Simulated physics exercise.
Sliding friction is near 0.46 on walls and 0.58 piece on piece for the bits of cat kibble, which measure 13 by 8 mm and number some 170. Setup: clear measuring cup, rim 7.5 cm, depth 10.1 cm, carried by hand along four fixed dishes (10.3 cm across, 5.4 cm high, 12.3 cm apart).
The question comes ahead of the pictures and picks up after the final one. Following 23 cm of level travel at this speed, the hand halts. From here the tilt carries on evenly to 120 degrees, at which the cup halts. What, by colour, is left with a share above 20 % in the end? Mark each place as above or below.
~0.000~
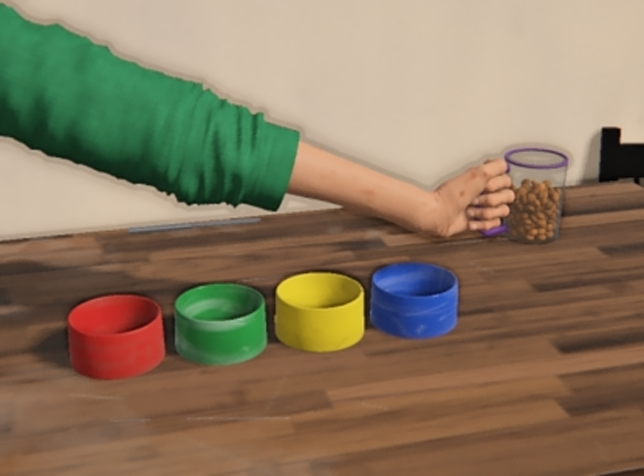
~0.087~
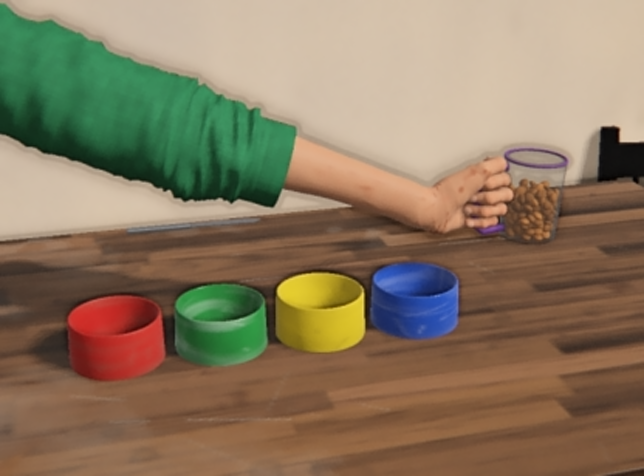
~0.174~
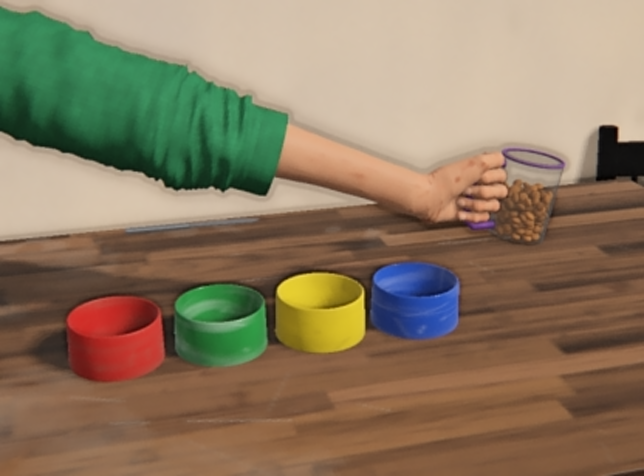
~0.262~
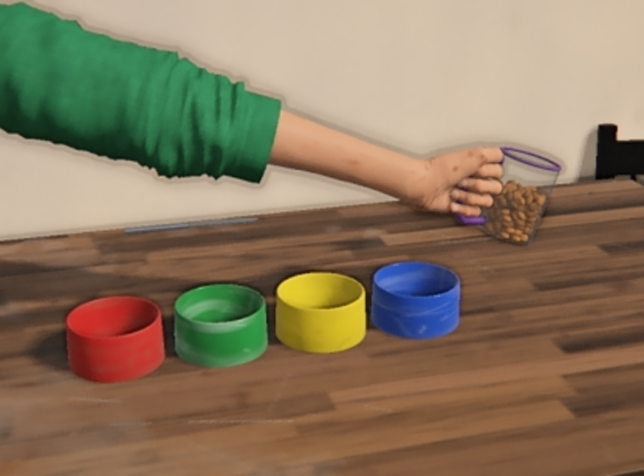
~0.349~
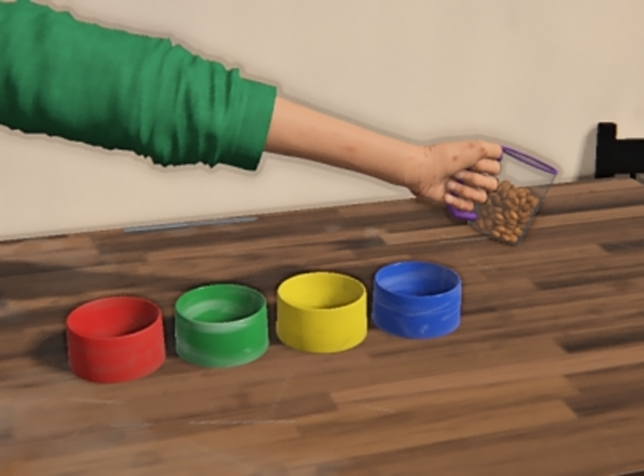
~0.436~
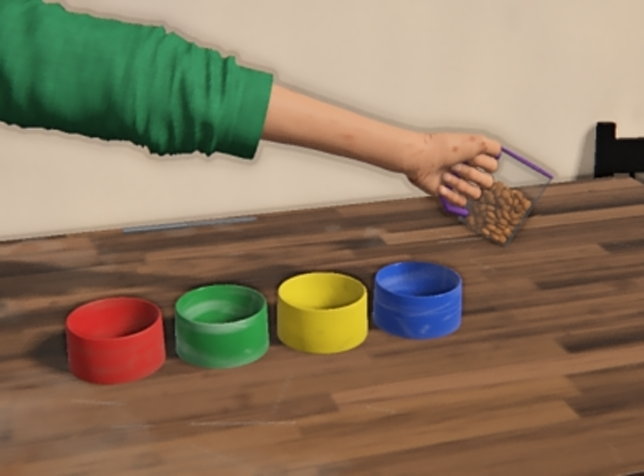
Marks: Red below, blue above, green below, yellow below, counter below.
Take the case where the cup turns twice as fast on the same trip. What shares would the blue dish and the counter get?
Then the blue dish would get 0 and the counter 100.
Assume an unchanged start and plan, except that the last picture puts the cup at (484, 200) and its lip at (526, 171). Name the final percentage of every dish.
Final shares - red 0 %, blue 100 %, green 0 %, yellow 0 %.
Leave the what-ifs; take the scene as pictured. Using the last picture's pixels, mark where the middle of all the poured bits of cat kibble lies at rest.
Approximately (421, 304) in the last picture.
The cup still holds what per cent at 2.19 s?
Around 0 in a hundred.
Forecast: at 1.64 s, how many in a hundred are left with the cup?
About 55 %.
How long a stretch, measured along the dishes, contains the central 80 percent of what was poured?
That stretch comes to around 7 cm.
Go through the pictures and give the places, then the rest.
Cup at (533, 197), tilt 0 degrees, lip at (564, 156), moved 0.0 cm; middle of the pieces at (533, 207); blue dish at (415, 280); yellow dish at (320, 291); green dish at (220, 303); red dish at (115, 315), in the first picture.
Cup at (531, 197), tilt 3 degrees, lip at (563, 157), moved 0.4 cm; middle of the pieces at (530, 207), in the second picture.
Cup at (524, 197), tilt 9 degrees, lip at (560, 160), moved 1.4 cm; middle of the pieces at (522, 208), in the third picture.
Cup at (517, 197), tilt 16 degrees, lip at (556, 164), moved 2.5 cm; middle of the pieces at (513, 208), in the fourth picture.
Cup at (511, 197), tilt 23 degrees, lip at (553, 169), moved 3.5 cm; middle of the pieces at (506, 208), in the fifth picture.
Cup at (504, 198), tilt 31 degrees, lip at (548, 174), moved 4.6 cm; middle of the pieces at (497, 209); blue dish at (418, 279); yellow dish at (322, 292); green dish at (221, 305); red dish at (114, 318). Its pace works out near 80 degrees a second; the hand travels 12 cm a second, in the sixth picture.
After 1.16 s, tilt 89 degrees; cup holds 100 %.
After 1.64 s, tilt 120 degrees; cup holds 55 %, blue 35 %.
After 2.19 s, tilt 120 degrees; cup holds 0 %, blue 90 %.
In the end, at 2.5 s, red 0 %, blue 90 %, green 0 %, yellow 0 %, counter 10 %.
